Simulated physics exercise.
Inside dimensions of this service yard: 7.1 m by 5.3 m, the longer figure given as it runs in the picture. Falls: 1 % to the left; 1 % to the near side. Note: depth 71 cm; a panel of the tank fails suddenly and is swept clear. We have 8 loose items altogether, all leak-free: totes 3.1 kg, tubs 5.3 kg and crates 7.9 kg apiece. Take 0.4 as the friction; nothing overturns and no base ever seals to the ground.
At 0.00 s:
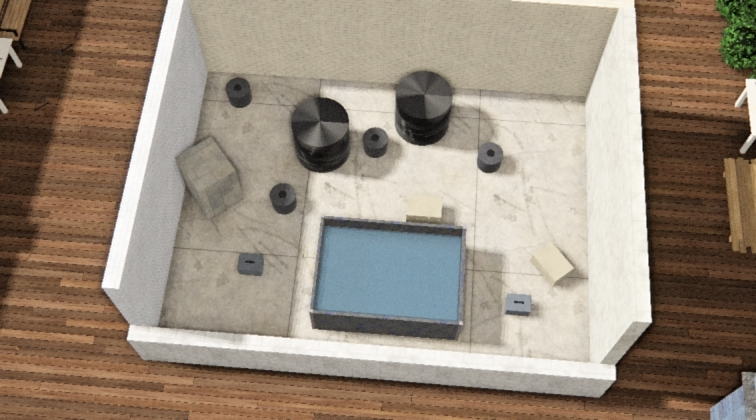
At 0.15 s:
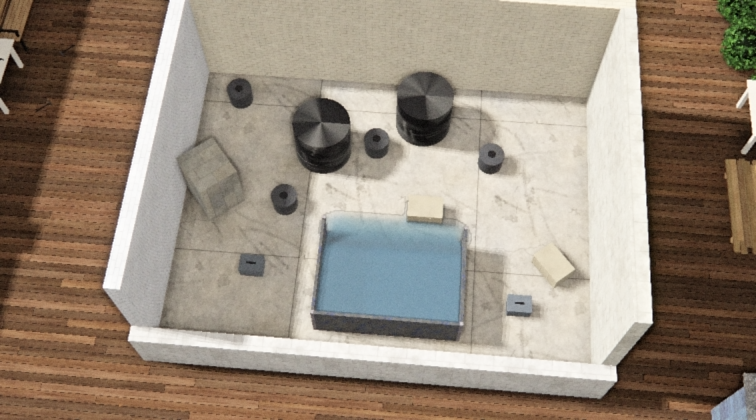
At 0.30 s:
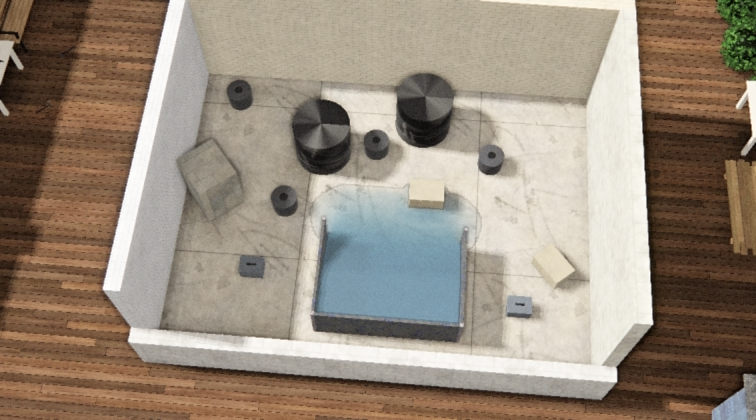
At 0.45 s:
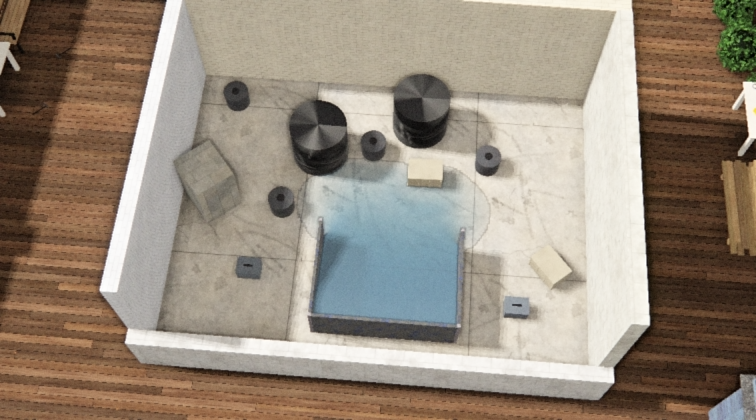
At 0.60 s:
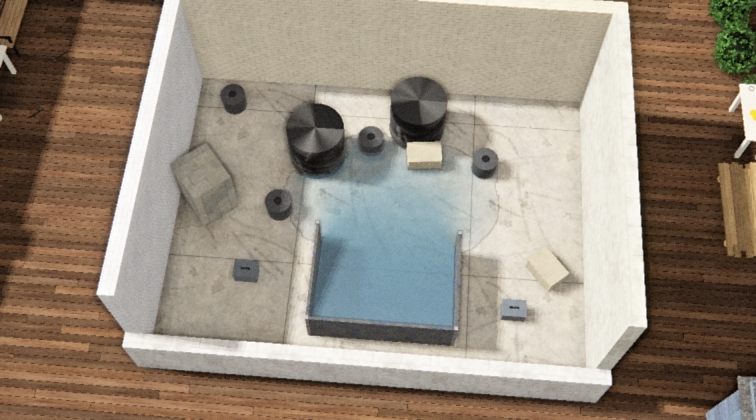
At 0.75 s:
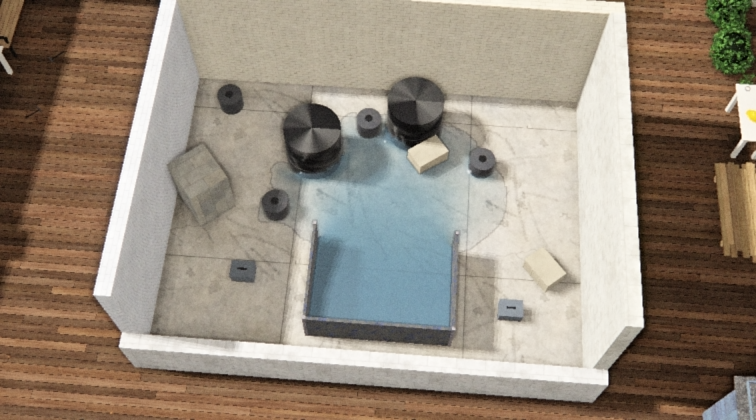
A pale-walled yard on a brown wooden deck is seen from high above, with a dark-framed tank of blue water near its front wall. Two large black drums stand toward the back among small dark tubs, with cream and grey blocks around the floor. The tank's back side gives way, water spreads across the floor, and a cream block slides back to the right-hand drum and turns, while the view drifts slightly.
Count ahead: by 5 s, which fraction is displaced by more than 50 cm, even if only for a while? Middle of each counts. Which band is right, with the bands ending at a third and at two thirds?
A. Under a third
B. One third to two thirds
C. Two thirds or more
(C) Two thirds or more.
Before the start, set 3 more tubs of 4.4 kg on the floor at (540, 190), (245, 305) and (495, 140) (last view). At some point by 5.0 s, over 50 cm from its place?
Check, in order - exceeded, not exceeded, exceeded.
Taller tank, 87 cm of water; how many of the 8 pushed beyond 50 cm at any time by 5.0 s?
8.
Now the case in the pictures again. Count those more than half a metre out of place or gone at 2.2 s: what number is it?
It comes to 4.
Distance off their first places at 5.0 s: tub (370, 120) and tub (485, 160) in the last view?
200 cm and 140 cm.
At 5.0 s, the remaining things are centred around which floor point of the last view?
Roughly at (374, 263).
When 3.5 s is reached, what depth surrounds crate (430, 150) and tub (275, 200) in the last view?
Around 15 cm and 2 cm.
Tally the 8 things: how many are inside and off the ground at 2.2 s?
Count: 4.
After 1.1 s 2 of 8 are over 50 cm from their spots; 2 afloat.
After 2.2 s 4 of 8 are over 50 cm from their spots; 4 afloat.
After 3.5 s 5 of 8 are over 50 cm from their spots; 4 afloat.
After 5.0 s 8 of 8 are over 50 cm from their spots, and 8 have been at some point; 5 afloat.
